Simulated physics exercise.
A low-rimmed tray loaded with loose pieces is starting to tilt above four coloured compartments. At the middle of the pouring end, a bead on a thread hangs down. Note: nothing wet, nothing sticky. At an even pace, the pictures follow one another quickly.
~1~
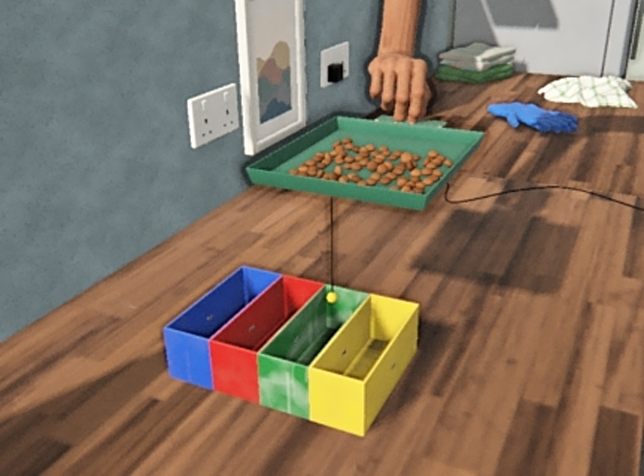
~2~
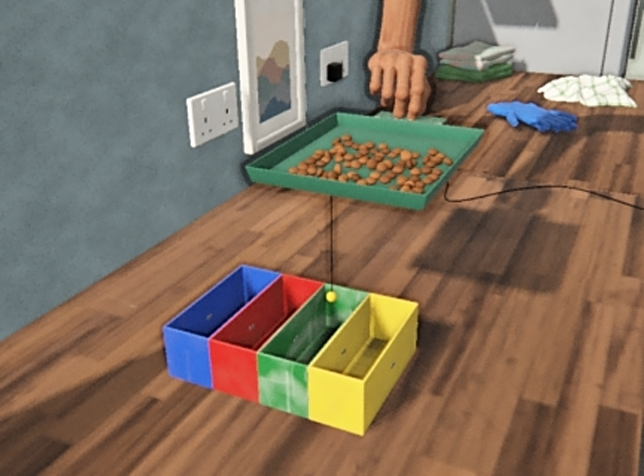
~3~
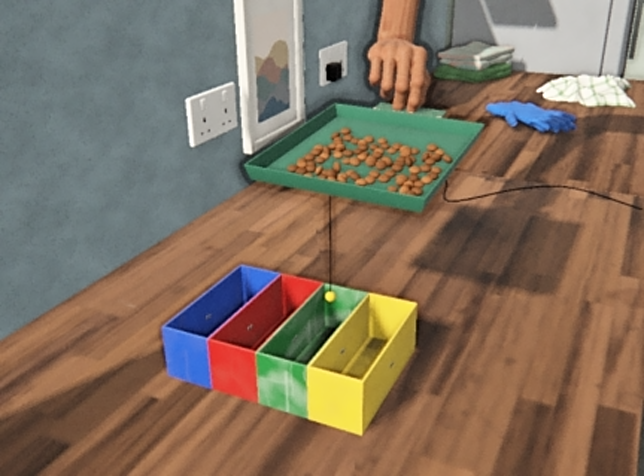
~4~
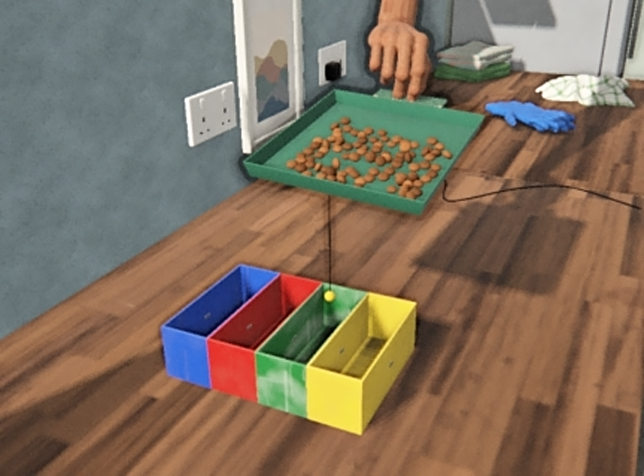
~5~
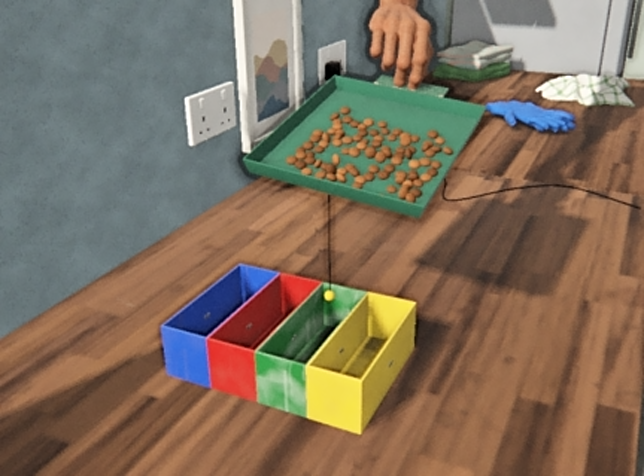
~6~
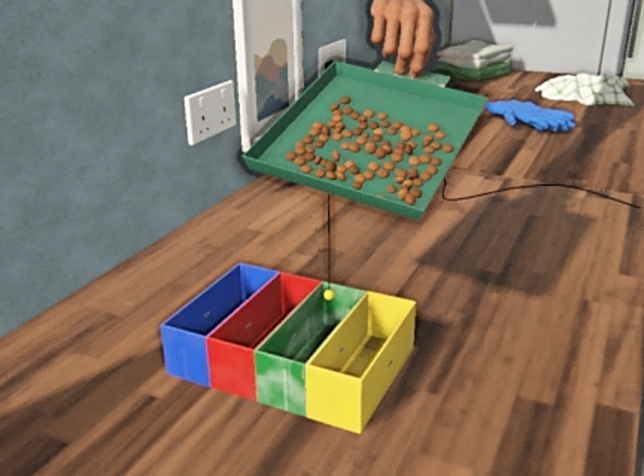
A hand gradually tilts a green tray of brown kibble above four coloured compartments.
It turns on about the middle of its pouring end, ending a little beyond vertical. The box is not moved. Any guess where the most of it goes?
I'd say the yellow cell.
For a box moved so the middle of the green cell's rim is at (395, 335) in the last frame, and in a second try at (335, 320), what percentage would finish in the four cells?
About 100 per cent, then about 80 per cent.
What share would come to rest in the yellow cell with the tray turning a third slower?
It comes to 40 per cent or so.
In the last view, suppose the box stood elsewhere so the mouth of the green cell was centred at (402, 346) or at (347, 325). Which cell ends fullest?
In the first case it's that green cell, in the second it's the cell in yellow.
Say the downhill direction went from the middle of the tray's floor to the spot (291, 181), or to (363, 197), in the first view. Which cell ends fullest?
Case 1 - the cell in red. Case 2 - the yellow one.
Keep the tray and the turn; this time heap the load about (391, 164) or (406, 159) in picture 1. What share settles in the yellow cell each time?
The first start yields 40 per cent, the second 30 per cent.
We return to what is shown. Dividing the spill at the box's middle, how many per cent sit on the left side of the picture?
Close to 0 %.
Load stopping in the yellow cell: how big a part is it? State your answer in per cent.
Somewhere around 50 percent, I'd say.
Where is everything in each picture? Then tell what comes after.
In the first picture, corners of the pouring end (252, 168) and (423, 193), level; middle of the load (373, 166), bits of dog kibble; bead on its thread (332, 298); blue cell (189, 354); red cell (235, 367); green cell (284, 381); yellow cell (337, 397).
In the second picture, corners of the pouring end (252, 166) and (423, 193), level; middle of the load (372, 164).
In the third picture, corners of the pouring end (250, 164) and (422, 196), tipped barely, lowest at the right corner; middle of the load (371, 162).
In the fourth picture, corners of the pouring end (249, 161) and (421, 199), tipped a little, lowest at the right corner; middle of the load (371, 157).
In the fifth picture, corners of the pouring end (249, 158) and (421, 203), tipped a little, lowest at the right corner; middle of the load (371, 153).
In the sixth picture, corners of the pouring end (249, 155) and (420, 206), tipped clearly, lowest at the right corner; middle of the load (371, 146); blue cell (186, 351); red cell (232, 364); green cell (281, 379); yellow cell (334, 394).
Just after the last frame, tray tipped steeply; every one on the tray.
A moment on, tray tipped right over; roughly half on the tray; roughly a quarter in the yellow cell; just a few in the green cell; roughly a third falling or outside the box.
Further on, tray tipped past a quarter turn; roughly half in the yellow cell; just a few in the green cell; roughly half falling or outside the box.
When it is over, tray tipped past a quarter turn; roughly half in the yellow cell; just a few in the green cell; not one in the red cell; not one in the blue cell; roughly half outside the box.
